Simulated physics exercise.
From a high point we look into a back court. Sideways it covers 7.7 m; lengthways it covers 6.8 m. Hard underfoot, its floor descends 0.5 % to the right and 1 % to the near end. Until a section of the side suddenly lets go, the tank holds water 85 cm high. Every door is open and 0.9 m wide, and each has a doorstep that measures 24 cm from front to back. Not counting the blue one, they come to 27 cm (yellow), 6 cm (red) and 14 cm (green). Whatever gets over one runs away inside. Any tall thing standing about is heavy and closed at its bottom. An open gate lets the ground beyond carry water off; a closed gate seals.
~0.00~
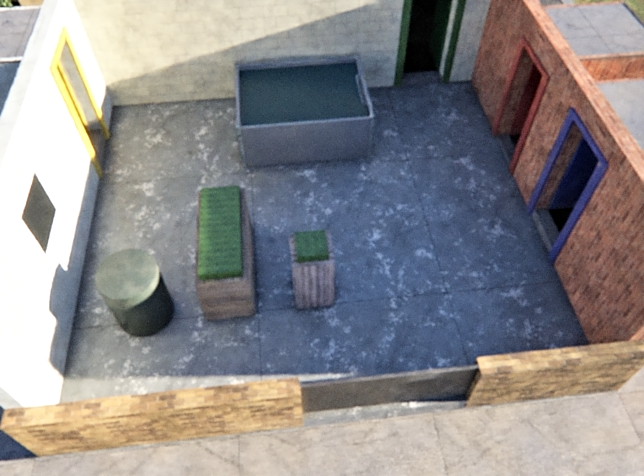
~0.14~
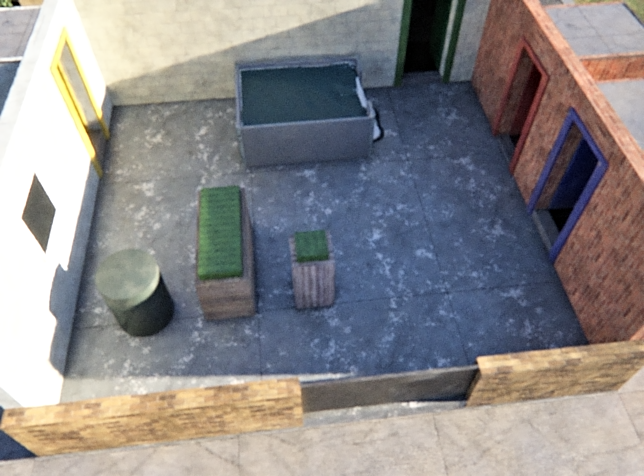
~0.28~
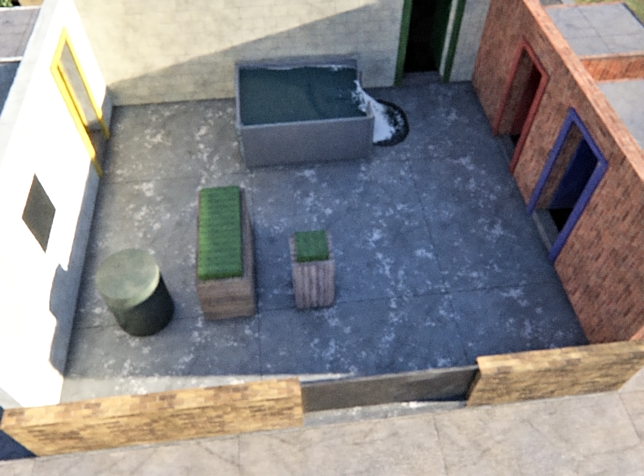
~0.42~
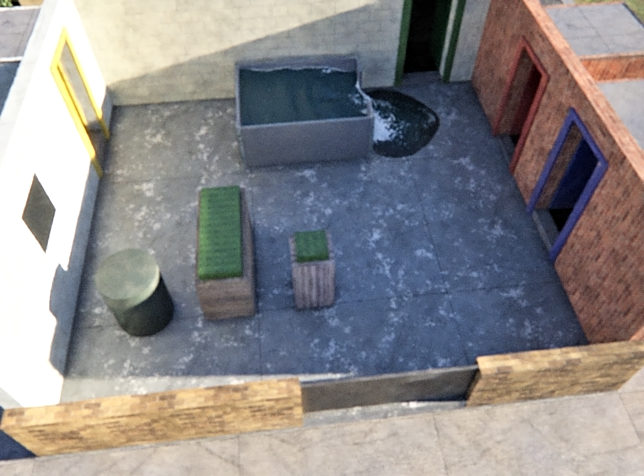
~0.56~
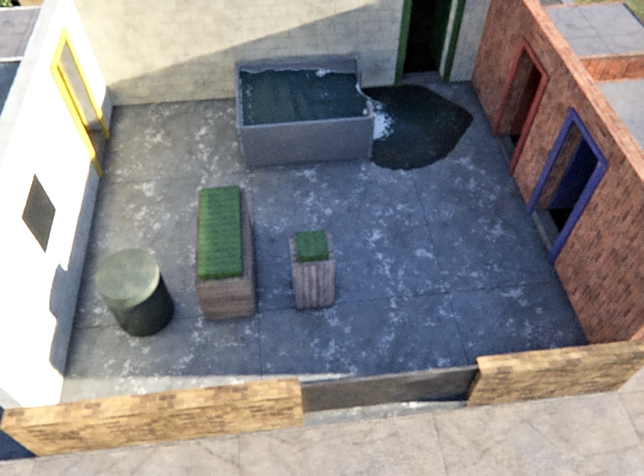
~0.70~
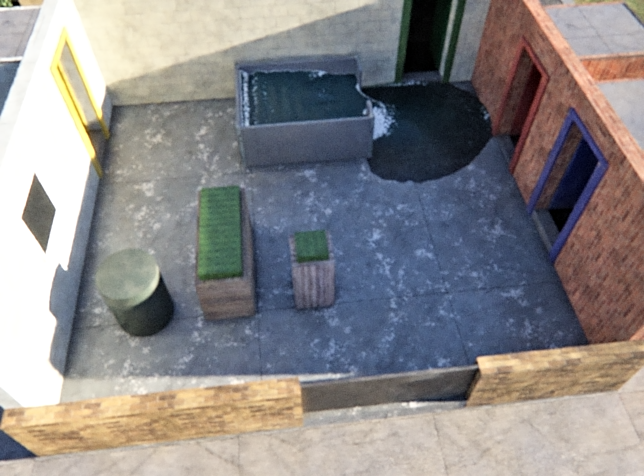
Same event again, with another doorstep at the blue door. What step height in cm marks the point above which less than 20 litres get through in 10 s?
The point is around 7.5 cm.
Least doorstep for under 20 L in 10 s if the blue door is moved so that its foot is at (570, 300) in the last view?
It needs about 11.5 cm.
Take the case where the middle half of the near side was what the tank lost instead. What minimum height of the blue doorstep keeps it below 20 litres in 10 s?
You'd want it roughly 9.0 centimetres tall.
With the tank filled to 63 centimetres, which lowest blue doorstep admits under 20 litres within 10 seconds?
About 5.0 cm.
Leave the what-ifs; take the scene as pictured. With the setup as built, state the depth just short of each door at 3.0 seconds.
Depths in cm - yellow: 0, red: 19, green: 26, blue: 11.
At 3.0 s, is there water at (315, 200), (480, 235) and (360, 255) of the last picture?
So the three spots come out spared, swamped, spared, in that order.
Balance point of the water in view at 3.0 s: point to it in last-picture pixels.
(373, 138), roughly.
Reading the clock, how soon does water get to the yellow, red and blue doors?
The yellow door at 8.0 seconds, the red door at 0.8 seconds, the blue door at 1.6 seconds.
After 1.4 s water covers 20 % of the floor, deepest (56 cm) near (467, 84); it has not reached the blue door.
After 3.0 s water covers 25 % of the floor, deepest (31 cm) near (445, 114); 11 cm at the blue door, 0 litres in over its 17 cm doorstep.
After 10.0 s water covers 80 % of the floor, deepest (16 cm) near (122, 422); 6 cm at the blue door, 0 litres in over its 17 cm doorstep.
At the blue door as built, the water arrived by 1.6 s and peaked near 12 cm at 2.8 s.
With a doorstep of 6.5 cm, 28 litres would have come in within the 10 s; with 9 cm, 8 litres. So under 20 litres takes about 7.5 cm.
